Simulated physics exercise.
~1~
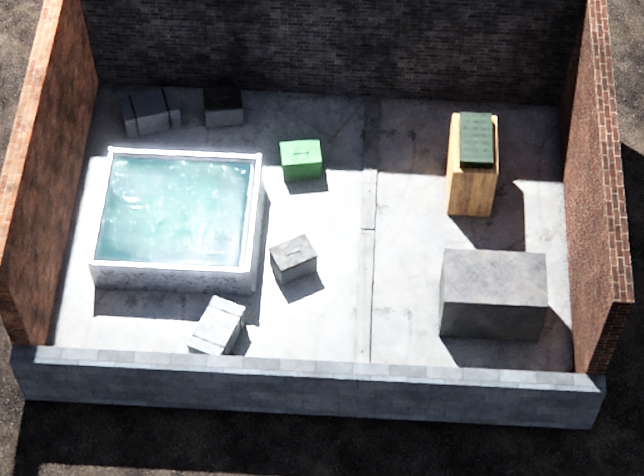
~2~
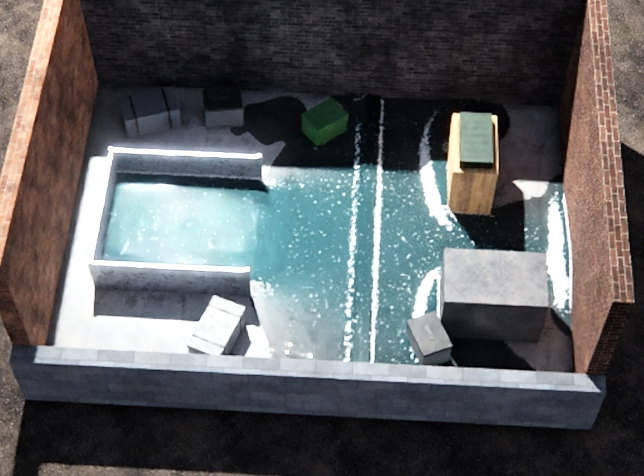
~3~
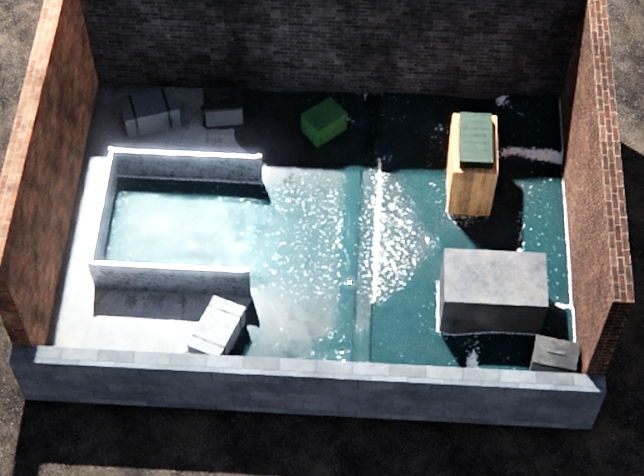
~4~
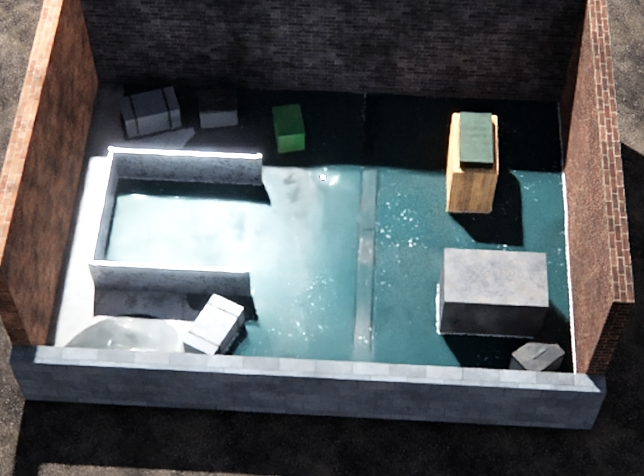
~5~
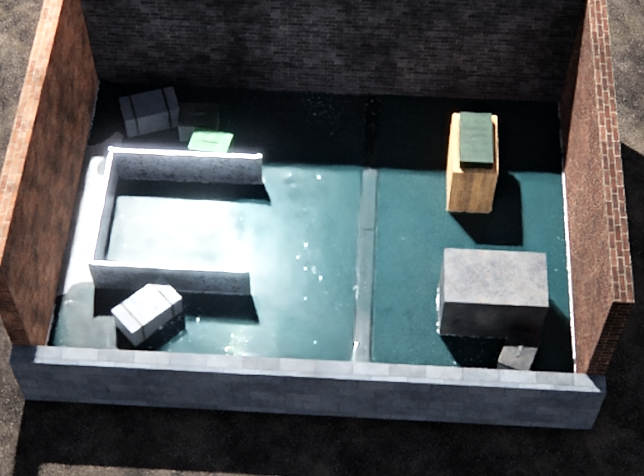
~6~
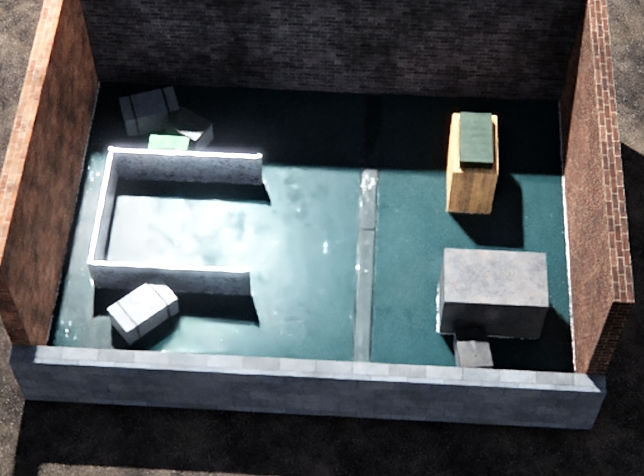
At the start, a water-filled tank stands on the left of a walled yard, with grey boxes and a green chest around it and a low kerb crossing the floor. The tank's right side gives way, and water rushes across the yard, carrying a small grey box over the kerb and nudging the green chest right and back. The grey box reaches the near right corner, then slides back left. As water spreads around the tank, the green chest drifts left and a pale box in front shifts left. Finally, the green chest rests behind the tank, short of the kerb, while the grey box sits by the large block.
